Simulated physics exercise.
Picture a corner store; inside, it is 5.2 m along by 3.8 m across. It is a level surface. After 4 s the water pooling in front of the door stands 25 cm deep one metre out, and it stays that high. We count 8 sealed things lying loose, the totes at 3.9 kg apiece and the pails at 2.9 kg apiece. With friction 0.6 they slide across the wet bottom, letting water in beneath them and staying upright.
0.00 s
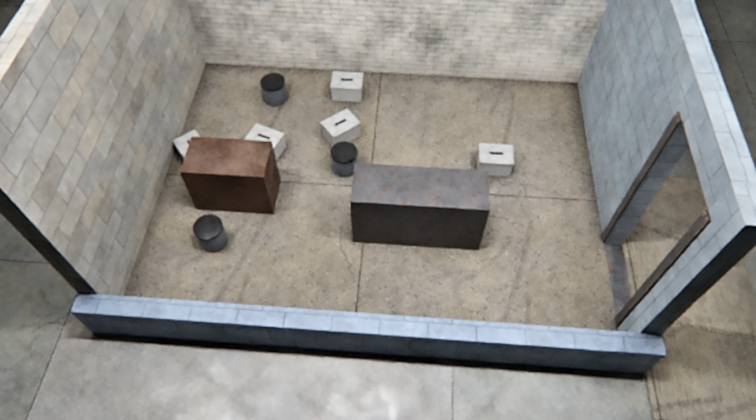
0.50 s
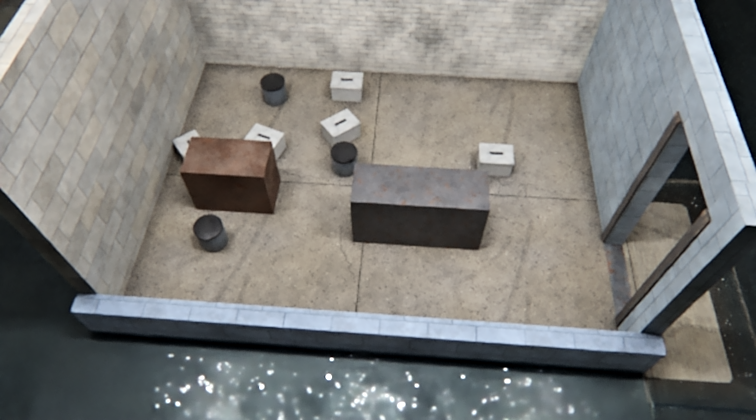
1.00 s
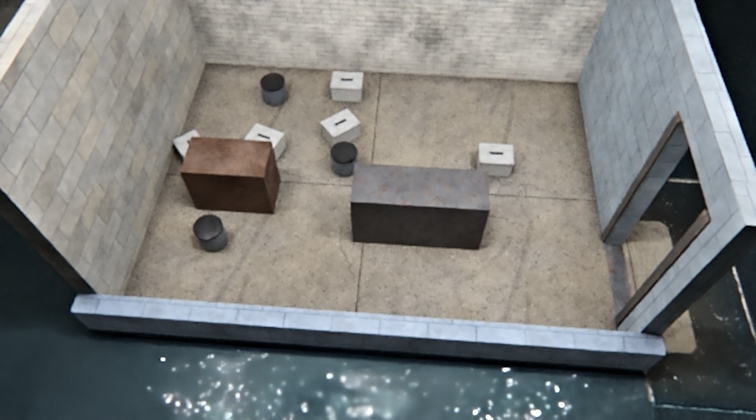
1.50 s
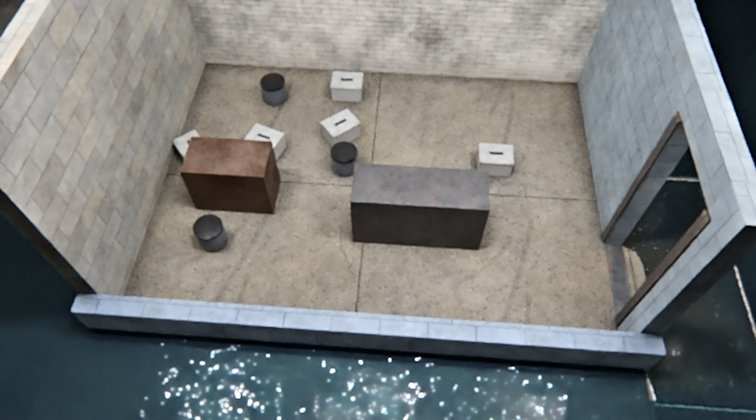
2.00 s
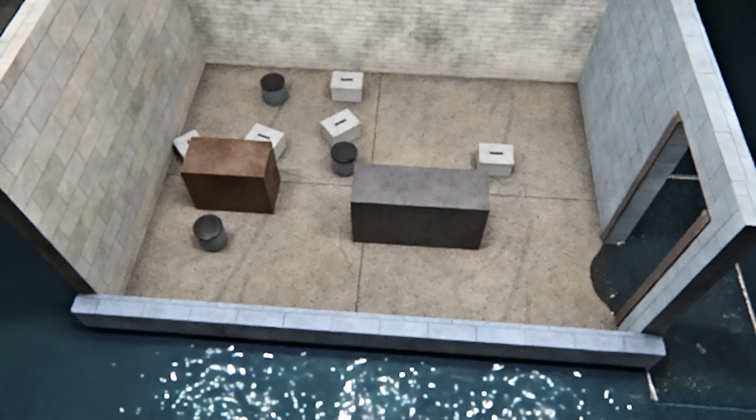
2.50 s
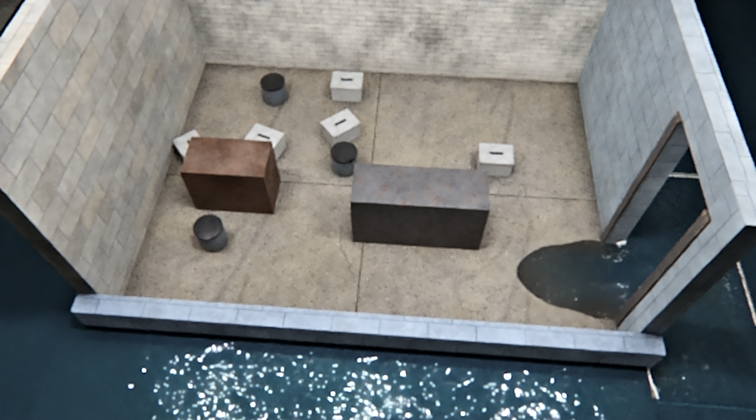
Dark, glinting water spreads over the grey ground outside a small roofless store with pale block walls, seen from high above by a camera that stays still. On the tan floor stand a reddish-brown block at left, a dark grey one near the centre, white boxes and dark round pails. The water surrounds the walls, then enters through the right-hand doorway and widens into a rounded pool, while the objects stay put.
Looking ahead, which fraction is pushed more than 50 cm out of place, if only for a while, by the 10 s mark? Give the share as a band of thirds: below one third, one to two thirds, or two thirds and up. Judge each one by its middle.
The share is one to two thirds.
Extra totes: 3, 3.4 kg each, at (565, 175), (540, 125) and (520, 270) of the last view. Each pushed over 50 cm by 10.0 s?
Note: Item 1 below threshold; item 2 below threshold; item 3 above threshold.
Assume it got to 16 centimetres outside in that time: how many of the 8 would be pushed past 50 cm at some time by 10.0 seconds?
Under that setup the answer is 1.
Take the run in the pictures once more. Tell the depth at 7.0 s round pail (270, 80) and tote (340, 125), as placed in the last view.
Depths: Near 0 cm, then near 2 cm.
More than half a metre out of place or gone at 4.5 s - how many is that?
I count 0.
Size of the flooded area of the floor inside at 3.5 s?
Roughly 3.5 m2 of it is wet.
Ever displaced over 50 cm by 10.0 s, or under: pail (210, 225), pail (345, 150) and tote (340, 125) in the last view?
In turn: Above the mark, below the mark, below the mark.
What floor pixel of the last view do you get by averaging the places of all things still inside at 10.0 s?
Around (327, 115).
After 3.5 s 0 of 8 are over 50 cm from their spots; 0 afloat.
After 4.5 s 0 of 8 are over 50 cm from their spots; 0 afloat.
After 7.0 s 2 of 8 are over 50 cm from their spots; 1 afloat.
After 10.0 s 4 of 8 are over 50 cm from their spots, and 4 have been at some point; 7 afloat.
